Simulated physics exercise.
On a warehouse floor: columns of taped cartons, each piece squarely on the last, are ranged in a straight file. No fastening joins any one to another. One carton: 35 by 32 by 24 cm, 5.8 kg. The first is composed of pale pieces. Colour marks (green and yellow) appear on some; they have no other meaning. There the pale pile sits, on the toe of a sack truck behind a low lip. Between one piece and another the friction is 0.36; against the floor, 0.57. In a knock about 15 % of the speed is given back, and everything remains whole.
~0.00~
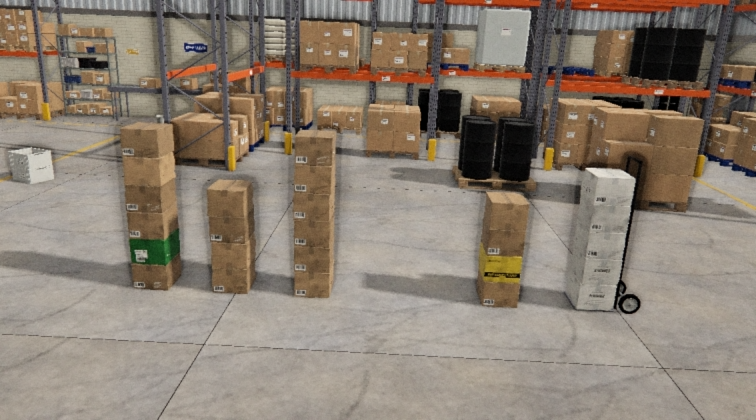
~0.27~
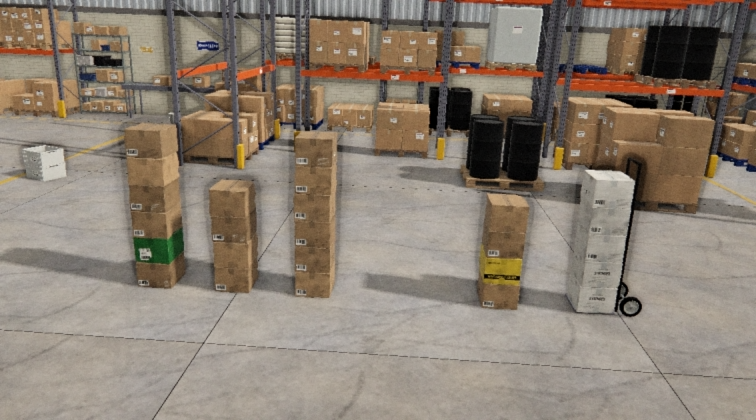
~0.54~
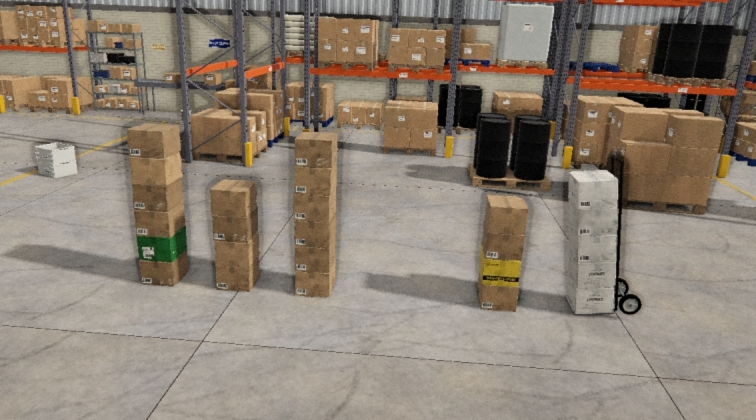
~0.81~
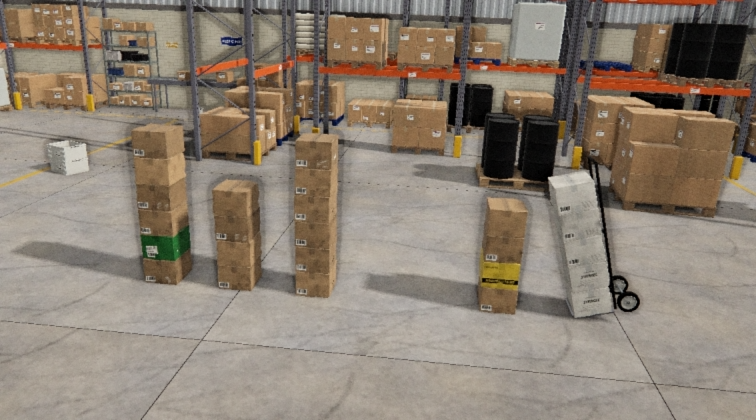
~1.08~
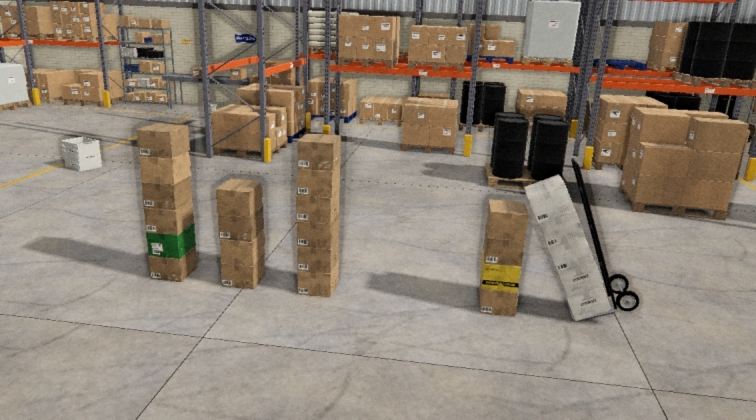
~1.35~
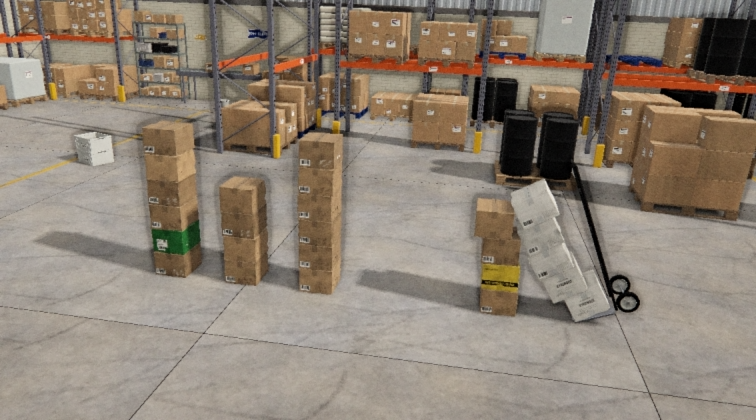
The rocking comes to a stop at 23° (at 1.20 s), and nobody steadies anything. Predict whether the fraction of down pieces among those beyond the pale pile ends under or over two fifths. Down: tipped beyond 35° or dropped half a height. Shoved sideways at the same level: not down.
Under.
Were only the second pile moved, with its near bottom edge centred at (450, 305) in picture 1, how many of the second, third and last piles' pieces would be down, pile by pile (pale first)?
Down counts: Second 3, third 0, last 0.
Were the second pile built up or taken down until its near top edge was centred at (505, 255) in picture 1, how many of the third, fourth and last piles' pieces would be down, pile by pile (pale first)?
Down by pile: Third 0, fourth 0, last 0.
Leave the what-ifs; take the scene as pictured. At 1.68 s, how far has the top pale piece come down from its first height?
20 cm lower.
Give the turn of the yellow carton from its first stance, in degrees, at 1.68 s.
I'd put it at roughly 10 degrees away from its starting angle.
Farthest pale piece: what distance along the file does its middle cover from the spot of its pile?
130 cm.
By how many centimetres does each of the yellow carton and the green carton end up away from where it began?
Result: Yellow at 60 cm, green at 0 cm.
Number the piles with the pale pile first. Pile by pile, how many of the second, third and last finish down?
Counting each pile, the second has 4, the third 0 and the last 0.
After 1.68 s, 5 of the pale pile down; none of the 20 other cartons down, 4 disturbed; yellow carton 11° from how it stood.
After 1.98 s, 5 of the pale pile down; 1 of the 20 other cartons down; yellow carton 35° from how it stood.
After 2.42 s, 5 of the pale pile down; 4 of the 20 other cartons down; yellow carton on its side.
In the end (3.8 s), 5 of the pale pile down; 4 of the 20 other cartons down; yellow carton on its side; green carton unmoved. That is 20 per cent. From the last view, middles, yellow carton near (441, 280), green carton near (177, 235).
